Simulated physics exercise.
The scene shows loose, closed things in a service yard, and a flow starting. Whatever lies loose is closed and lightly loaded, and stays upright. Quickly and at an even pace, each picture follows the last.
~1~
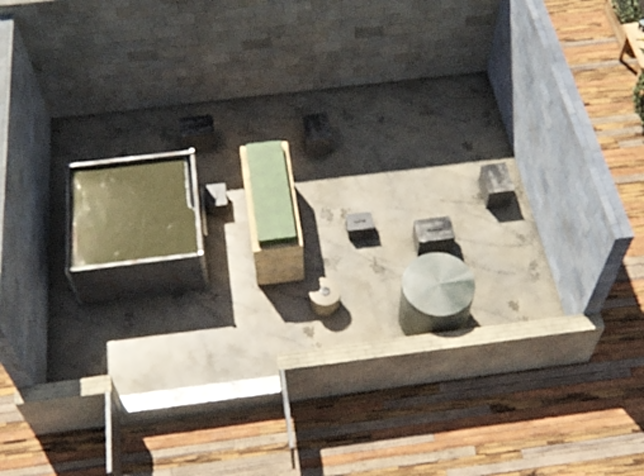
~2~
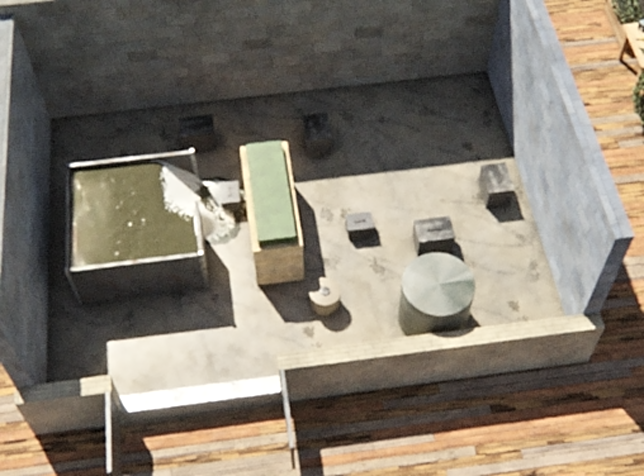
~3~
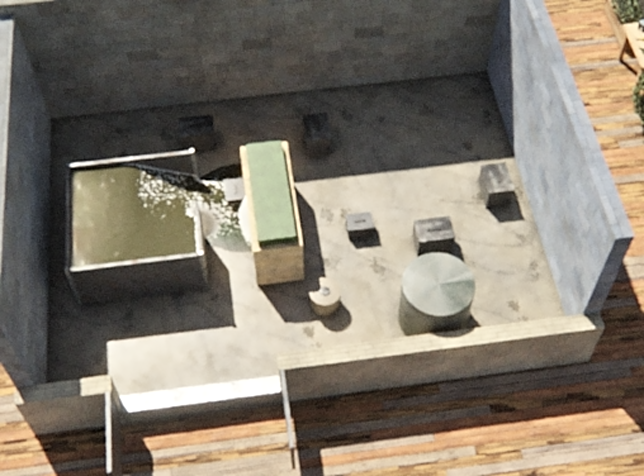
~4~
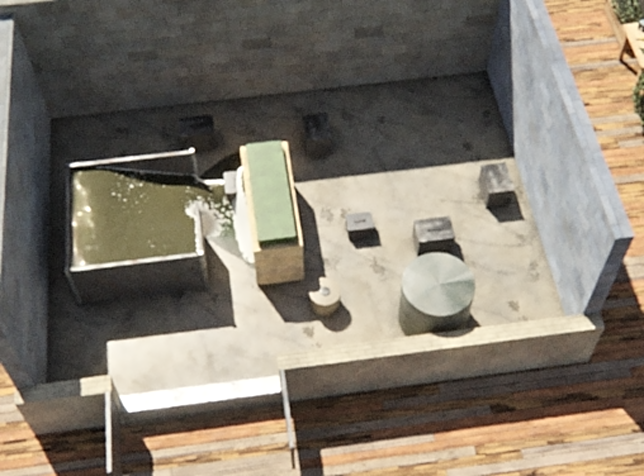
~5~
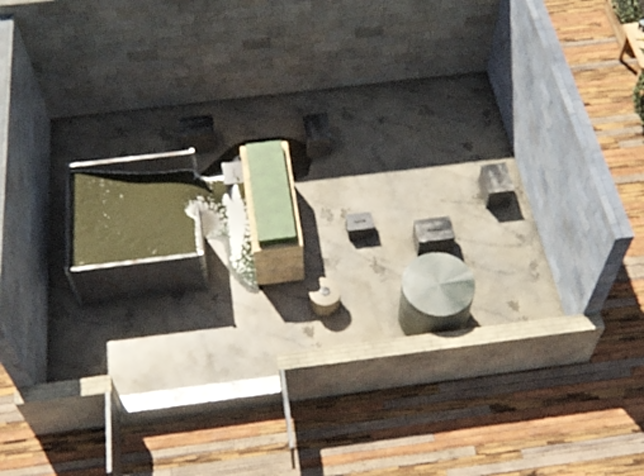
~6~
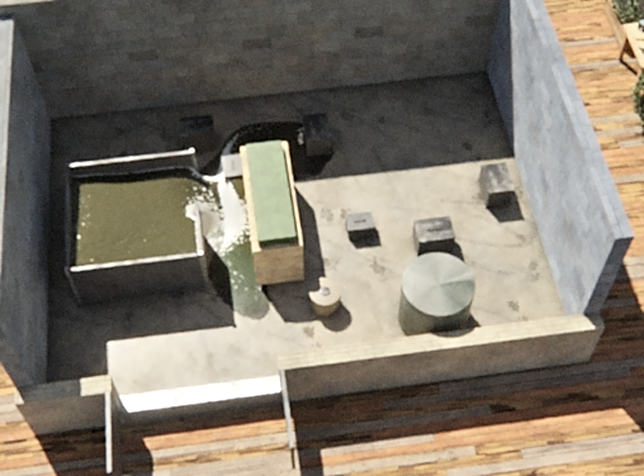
The clip shows a walled yard holding a water-filled tank, a green-topped box and smaller objects; water bursts over the tank's right side, splashes against the box and spreads around it, while the objects show little visible movement.
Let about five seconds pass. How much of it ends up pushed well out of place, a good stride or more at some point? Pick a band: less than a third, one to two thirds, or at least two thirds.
The fraction is one to two thirds of them.
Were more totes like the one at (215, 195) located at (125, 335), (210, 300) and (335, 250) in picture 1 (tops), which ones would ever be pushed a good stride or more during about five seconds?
First falls short; second driven off; third falls short.
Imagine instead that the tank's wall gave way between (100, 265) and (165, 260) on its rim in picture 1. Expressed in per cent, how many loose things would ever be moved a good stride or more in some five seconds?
Near 0 in a hundred.
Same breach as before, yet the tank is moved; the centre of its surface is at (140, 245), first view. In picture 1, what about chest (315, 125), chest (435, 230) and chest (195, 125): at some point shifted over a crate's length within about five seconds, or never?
Well, the first one didn't get far, the second didn't get far, and the third got driven a long way.
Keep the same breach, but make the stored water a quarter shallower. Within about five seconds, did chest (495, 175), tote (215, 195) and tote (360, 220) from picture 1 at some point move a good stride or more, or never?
Object 1: Didn't cover it. Object 2: Covered it. Object 3: Didn't cover it.
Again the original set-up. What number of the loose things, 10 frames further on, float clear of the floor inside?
Tally: 1.
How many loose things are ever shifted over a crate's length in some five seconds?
The total is 4.
A moment on, 1 of 7 are well off their spots; 1 afloat.
Next, 3 of 7 are well off their spots; 1 afloat.
Later, 3 of 7 are well off their spots; 0 afloat.
In the end, 4 of 7 are well off their spots, and 4 have been at some point; 2 afloat.
